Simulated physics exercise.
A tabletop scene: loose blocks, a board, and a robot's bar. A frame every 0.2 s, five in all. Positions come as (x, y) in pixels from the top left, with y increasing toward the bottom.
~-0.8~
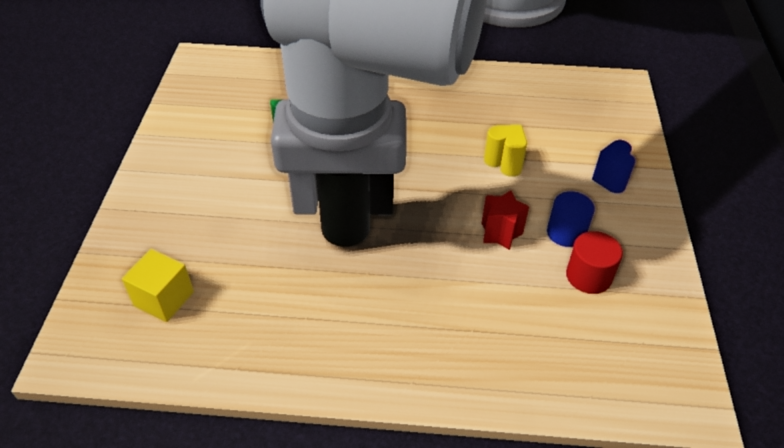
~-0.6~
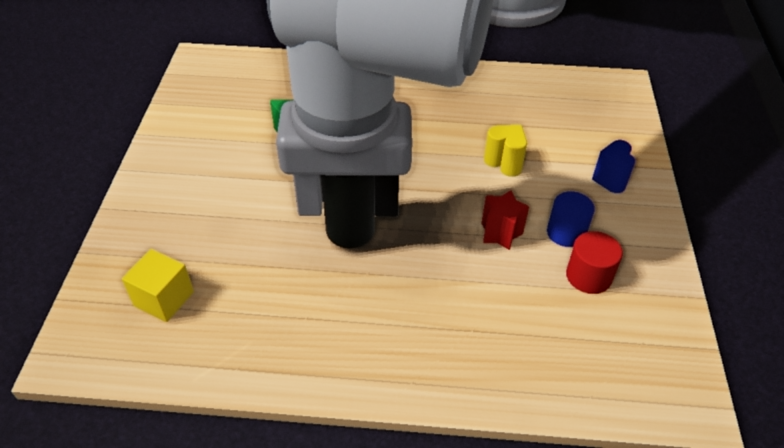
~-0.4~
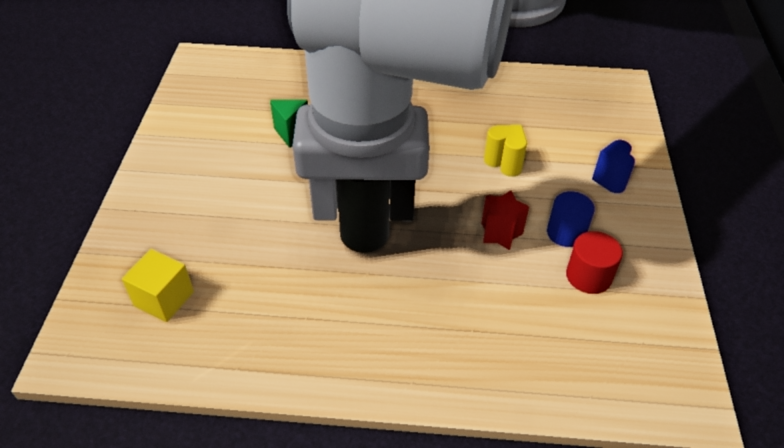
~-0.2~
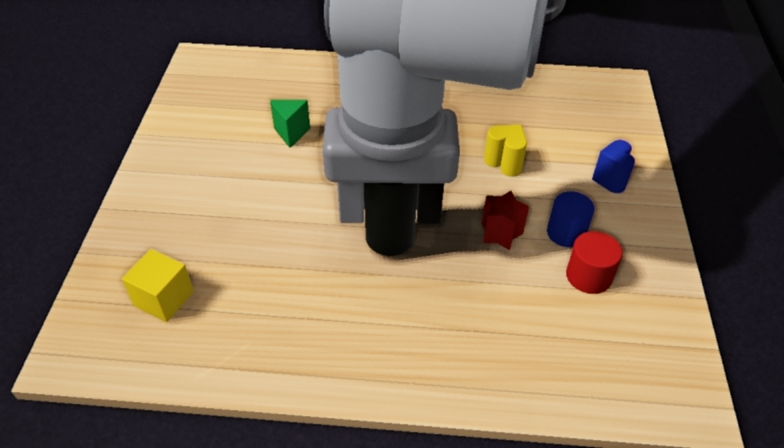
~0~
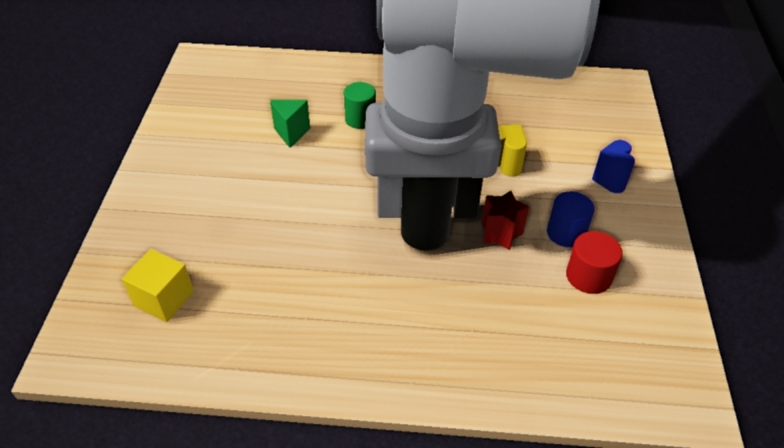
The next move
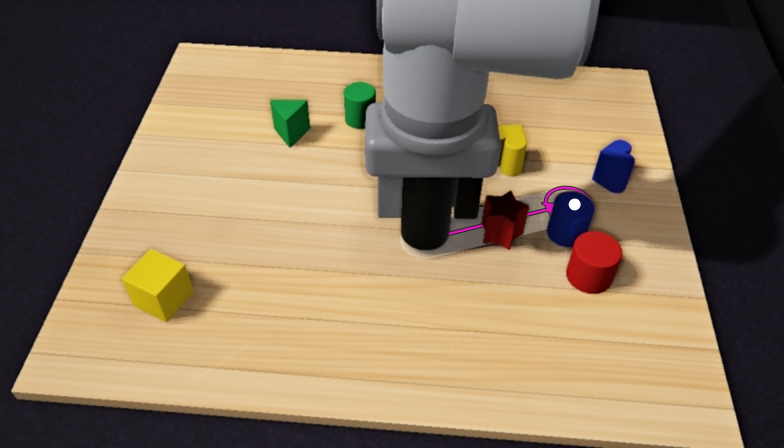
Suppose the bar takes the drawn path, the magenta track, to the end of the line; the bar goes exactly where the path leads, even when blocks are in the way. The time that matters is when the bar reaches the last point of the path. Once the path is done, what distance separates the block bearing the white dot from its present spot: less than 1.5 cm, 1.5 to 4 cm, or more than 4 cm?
Verdict: More than 4 cm.
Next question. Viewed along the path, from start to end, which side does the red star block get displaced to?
Answer: Rightward.
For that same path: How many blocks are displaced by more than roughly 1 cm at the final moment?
That's two.
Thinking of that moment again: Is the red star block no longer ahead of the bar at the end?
I expect so.
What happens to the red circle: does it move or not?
Answer: Unmoved.
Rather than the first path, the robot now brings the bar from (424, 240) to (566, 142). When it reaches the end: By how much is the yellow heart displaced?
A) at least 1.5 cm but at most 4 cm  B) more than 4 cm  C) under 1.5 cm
A.
The line goes straight from (424, 240) to (569, 204); the dot is on the blue circle.
On the path given first. One third of the way, bar (476, 220); red star block (520, 204).
Two thirds of the way, bar (525, 208); red star block (565, 206), turned 35° clockwise; blue circle (602, 207).
At the end, bar (571, 197); red star block (598, 203), turned 70° clockwise; blue circle (634, 218); red circle unmoved; blue heart unmoved.
